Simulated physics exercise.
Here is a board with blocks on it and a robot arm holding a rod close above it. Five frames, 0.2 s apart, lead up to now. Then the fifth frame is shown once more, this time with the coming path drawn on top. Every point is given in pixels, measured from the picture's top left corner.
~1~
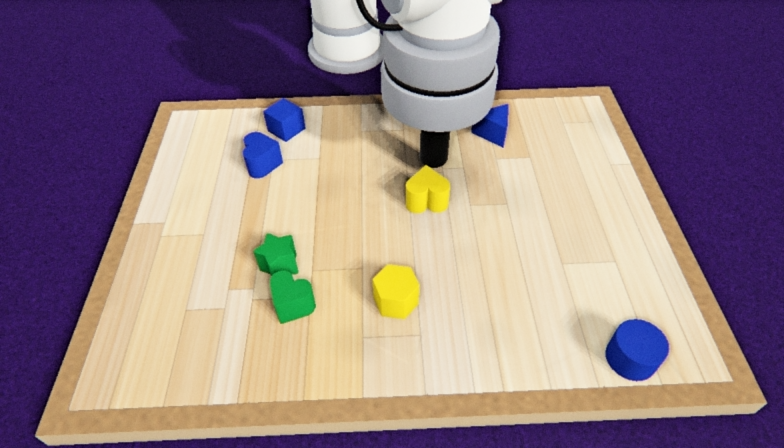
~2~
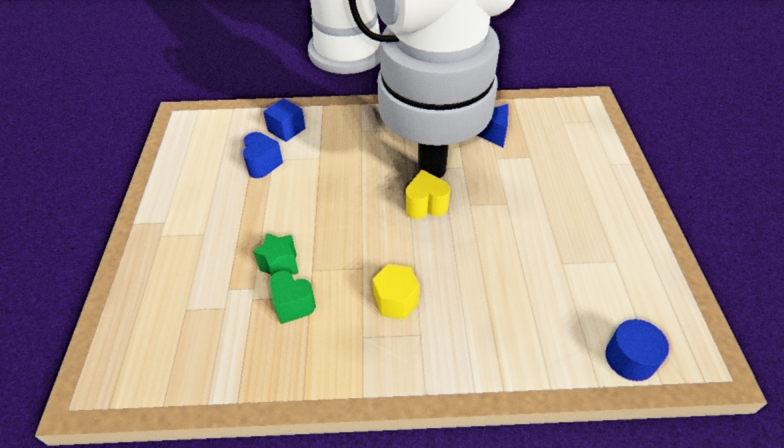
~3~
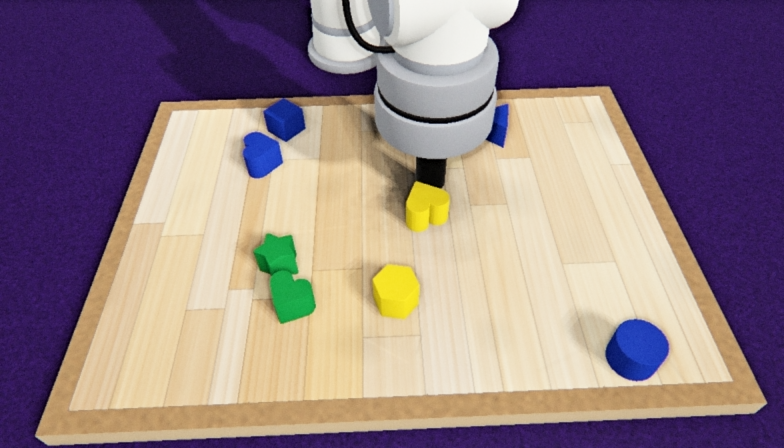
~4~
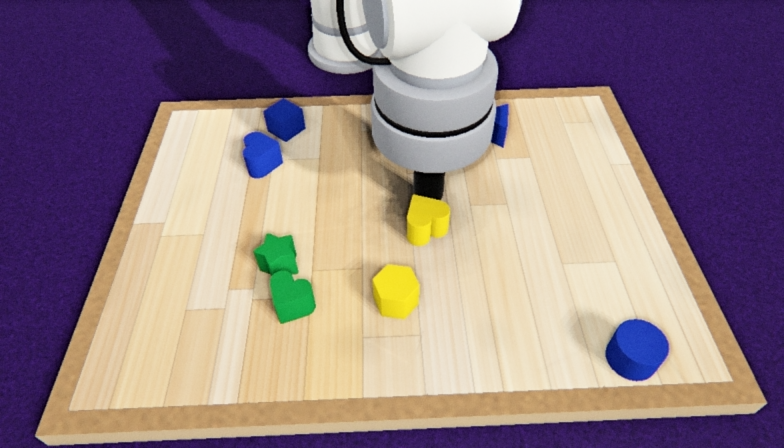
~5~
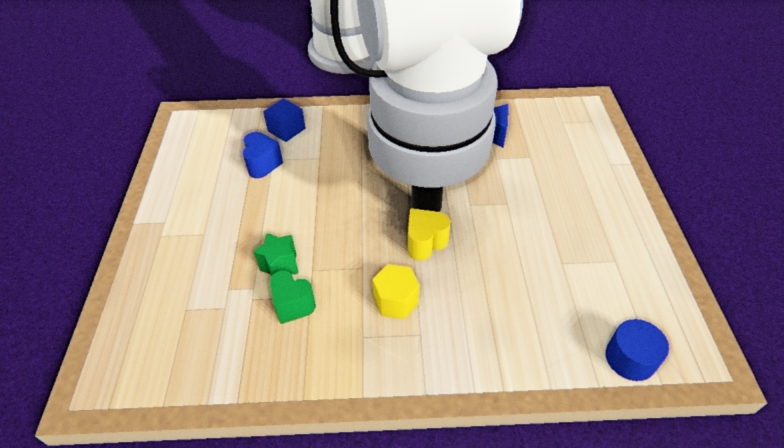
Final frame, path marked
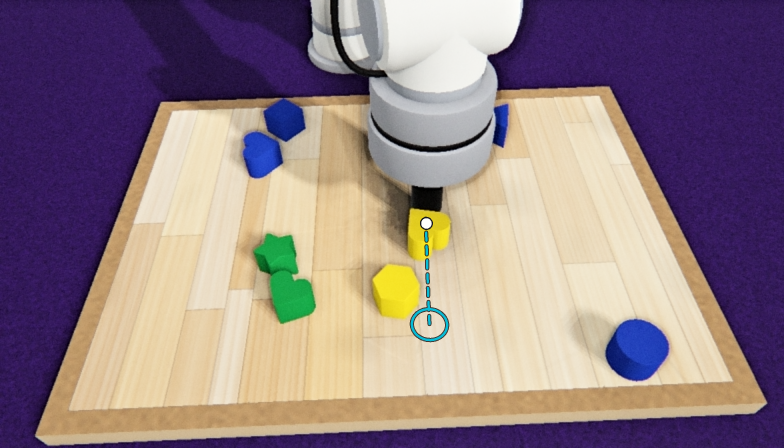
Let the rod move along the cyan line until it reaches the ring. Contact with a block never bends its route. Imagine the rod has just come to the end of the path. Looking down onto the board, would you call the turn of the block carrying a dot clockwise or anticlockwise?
Its spin: Anticlockwise.
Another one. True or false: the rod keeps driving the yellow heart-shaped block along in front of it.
Verdict: True.
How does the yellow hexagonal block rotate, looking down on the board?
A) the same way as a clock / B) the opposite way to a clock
Choice A: The same way as a clock.
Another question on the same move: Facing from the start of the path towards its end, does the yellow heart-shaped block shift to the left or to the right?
It goes left.
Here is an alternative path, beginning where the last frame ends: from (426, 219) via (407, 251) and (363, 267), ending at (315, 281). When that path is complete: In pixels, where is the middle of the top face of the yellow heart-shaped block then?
It is going to be at (422, 258).
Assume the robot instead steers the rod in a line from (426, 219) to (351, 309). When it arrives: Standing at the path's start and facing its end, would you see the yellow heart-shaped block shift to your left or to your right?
That block drifts left.
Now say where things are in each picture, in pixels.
Tip of the rod (434, 160), middles of tops, yellow hexagonal block (396, 282), yellow heart-shaped block (428, 182), in the first frame.
Rod (432, 171), yellow heart-shaped block (427, 186), in the second frame.
Rod (430, 183), yellow heart-shaped block (426, 197), in the third frame.
Rod (428, 195), yellow heart-shaped block (426, 210), in the fourth frame.
Rod (426, 208), yellow hexagonal block (396, 282), yellow heart-shaped block (426, 223), in the fifth frame.
The line goes from (426, 219) to (429, 324); the dot is on the yellow heart-shaped block.
What follows on the original path. One third of the way, rod (427, 240); yellow heart-shaped block (430, 258).
Two thirds of the way, rod (429, 276); yellow hexagonal block (394, 284); yellow heart-shaped block (440, 297), turned 20° anticlockwise.
At the end, rod (430, 314); yellow hexagonal block (391, 287), turned 20° clockwise; yellow heart-shaped block (450, 337), turned 40° anticlockwise.
